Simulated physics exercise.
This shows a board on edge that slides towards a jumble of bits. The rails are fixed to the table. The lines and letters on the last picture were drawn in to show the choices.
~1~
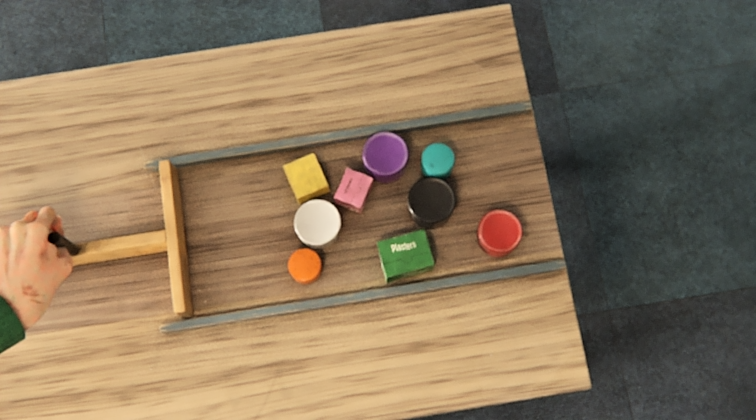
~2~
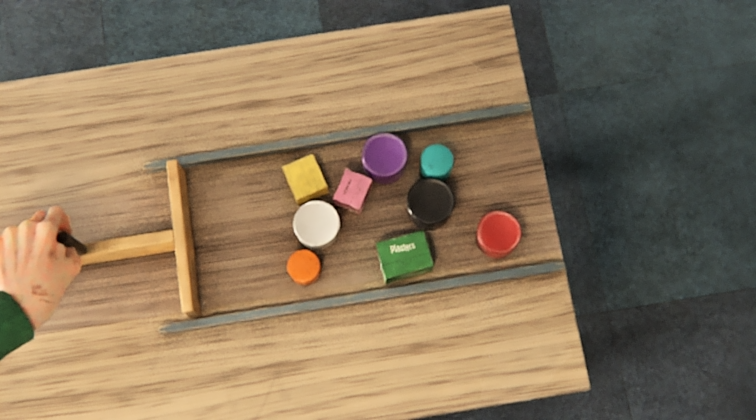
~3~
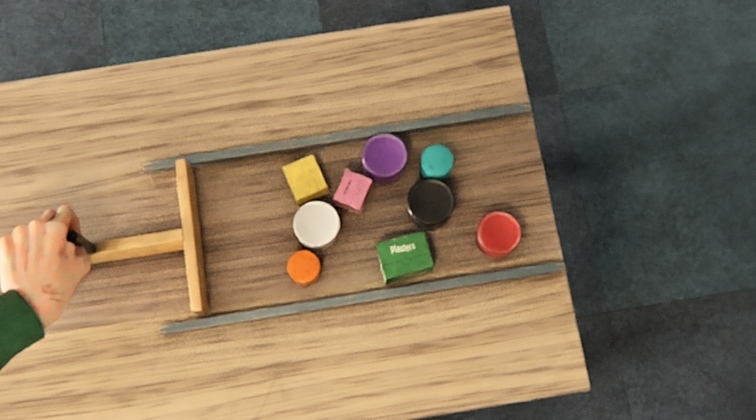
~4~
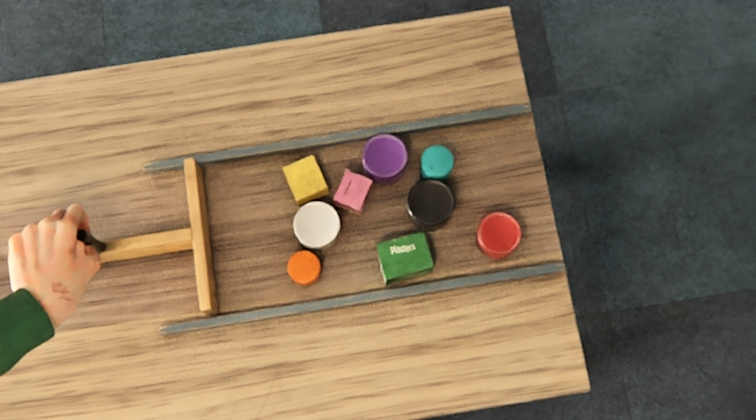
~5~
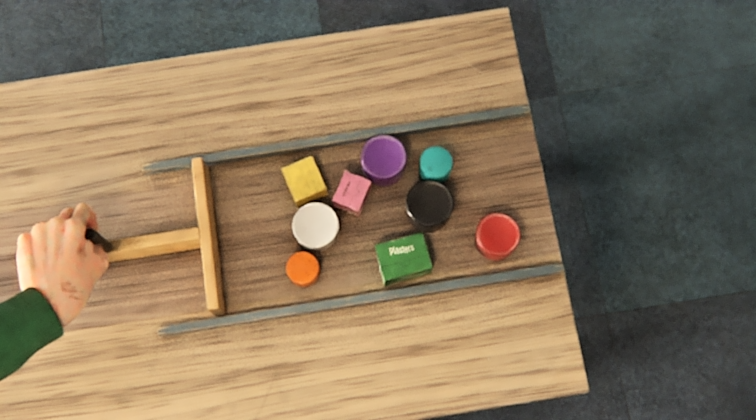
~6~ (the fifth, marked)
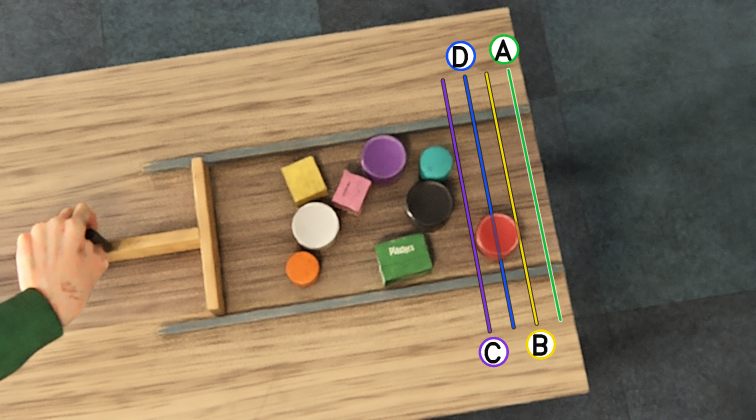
On a wooden tabletop, a hand slowly pushing a wooden board rightward between two rails, the jars and boxes ahead staying still.
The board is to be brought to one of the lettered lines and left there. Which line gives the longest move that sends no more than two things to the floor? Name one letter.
C is the last line within the limit.
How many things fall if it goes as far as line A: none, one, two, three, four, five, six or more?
By then, six or more.
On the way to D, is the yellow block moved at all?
Yes.
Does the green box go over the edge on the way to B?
Yes.
On the marked copy, A at (534, 191); B at (511, 194); C at (465, 201); D at (488, 198).
Following C. Soon after the start, board (299, 217); orange pot (329, 266); yellow block (318, 182).
Later, board (390, 203); red jar (507, 242); turquoise tin (474, 170).
In the end, board (463, 192); red jar over the edge; turquoise tin over the edge; two fallen.
As for the rest, A drops nine; B drops six; D drops four.
